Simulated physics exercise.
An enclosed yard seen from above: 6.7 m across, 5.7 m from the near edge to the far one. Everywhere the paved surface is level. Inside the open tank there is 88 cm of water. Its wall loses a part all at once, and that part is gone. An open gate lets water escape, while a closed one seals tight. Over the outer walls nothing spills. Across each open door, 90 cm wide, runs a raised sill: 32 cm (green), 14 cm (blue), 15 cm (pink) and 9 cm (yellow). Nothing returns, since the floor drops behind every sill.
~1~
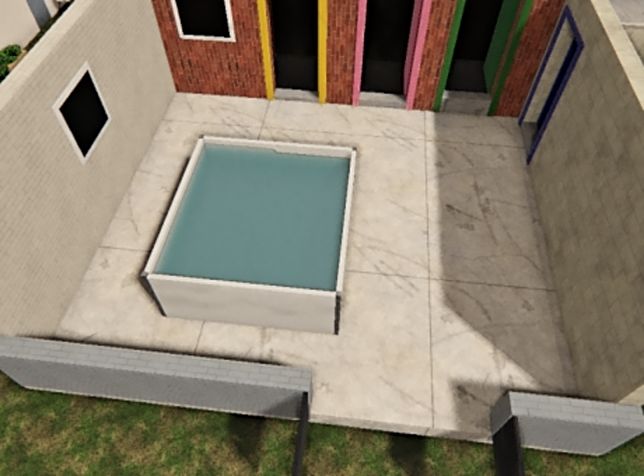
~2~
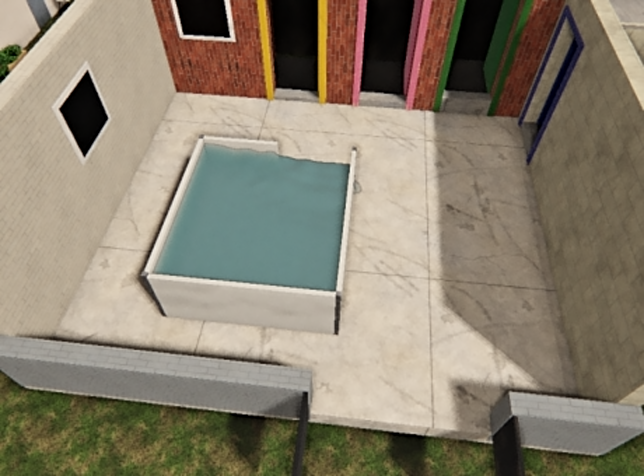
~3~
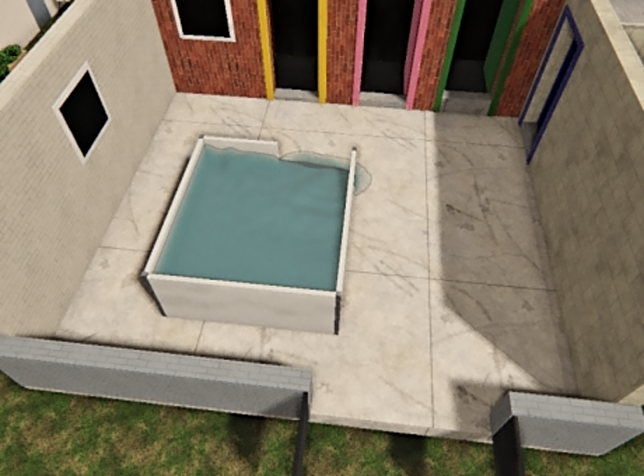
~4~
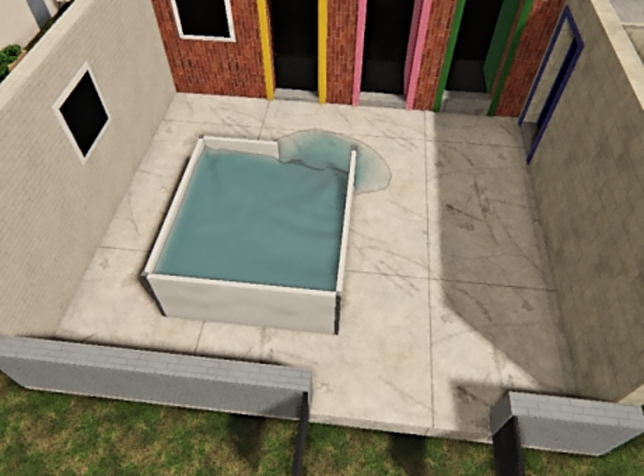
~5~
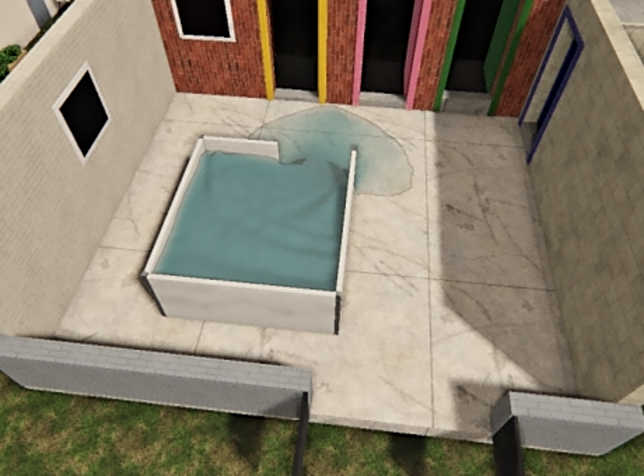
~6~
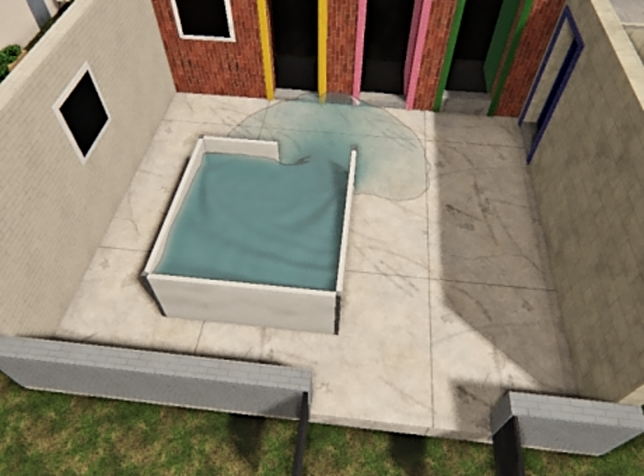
Water pouring through a gap in the far side of an open tank, spreading in a widening sheet across a paved yard.
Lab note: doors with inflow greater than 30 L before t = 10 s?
As I see it, the green door will see an amount within the limit come in, the blue door will see too much water come in, the pink door will see too much water come in, the yellow door will see too much water come in.
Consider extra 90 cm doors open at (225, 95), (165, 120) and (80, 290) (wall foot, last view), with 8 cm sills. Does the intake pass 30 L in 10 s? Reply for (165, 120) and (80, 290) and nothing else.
Exceeded, within it.
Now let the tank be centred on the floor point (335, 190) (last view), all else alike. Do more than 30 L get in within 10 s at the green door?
So the green door keeps within it.
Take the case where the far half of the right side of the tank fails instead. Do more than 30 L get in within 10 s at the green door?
Then green does not exceed it.
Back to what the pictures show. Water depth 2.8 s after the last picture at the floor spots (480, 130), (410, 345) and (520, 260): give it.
16, 0 and 4 cm.
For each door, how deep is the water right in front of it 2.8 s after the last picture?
Door by door, in cm: Green reads 15, blue reads 31, pink reads 28, yellow reads 26.
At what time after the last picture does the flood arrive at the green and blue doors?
Arrival: Green 0.5 s, blue 1.2 s.
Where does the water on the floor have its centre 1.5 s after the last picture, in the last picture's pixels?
The water is centred near (299, 206).
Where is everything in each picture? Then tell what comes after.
In the first picture, still water, 88 cm deep, in the open tank at (262, 209).
In the second picture, the front is at (357, 188), 0.7 m from the gap on the open tank's far side; 0.4 m2 of floor is under water; 88 cm left at the back of the open tank.
In the third picture, water pours out on the open tank's far side and has run 1.0 m, to a hidden place; typically 14 cm deep outside, 88 cm at the open tank's back.
In the fourth picture, water pours out on the open tank's far side and has run 1.5 m, to (313, 132); typically 10 cm deep outside, 88 cm at the open tank's back.
In the fifth picture, water pours out on the open tank's far side and has run 2.2 m, to (336, 109); typically 7 cm deep outside, 86 cm at the open tank's back.
In the sixth picture, the front is at (377, 109), 2.5 m from the gap on the open tank's far side; 6.5 m2 of floor is under water; 79 cm left at the back of the open tank.
Then, 0.7 s after the last picture water covers 30 % of the floor and is deepest (53 cm) near (327, 188); green door 14 cm at the sill, 0 L in, blue door not reached, pink door 39 cm at the sill, 62 L in, yellow door 31 cm at the sill, 96 L in.
Then, 1.5 s after the last picture water covers 35 % of the floor and is deepest (48 cm) near (511, 120); green door 22 cm at the sill, 0 L in, blue door 31 cm at the sill, 18 L in, pink door 39 cm at the sill, 197 L in, yellow door 36 cm at the sill, 272 L in.
Then, 2.8 s after the last picture water covers 55 % of the floor and is deepest (34 cm) near (511, 120); green door 15 cm at the sill, 0 L in, blue door 31 cm at the sill, 156 L in, pink door 28 cm at the sill, 327 L in, yellow door 26 cm at the sill, 470 L in.
Then, 5.3 s after the last picture water covers 95 % of the floor and is deepest (22 cm) near (502, 126); green door 14 cm at the sill, 0 L in, blue door 22 cm at the sill, 282 L in, pink door 18 cm at the sill, 404 L in, yellow door 18 cm at the sill, 637 L in.
Then, 9.3 s after the last picture water covers 100 % of the floor and is deepest (13 cm) near (515, 139); green door 13 cm at the sill, 0 L in, blue door 13 cm at the sill, 311 L in, pink door 11 cm at the sill, 411 L in, yellow door 11 cm at the sill, 704 L in.
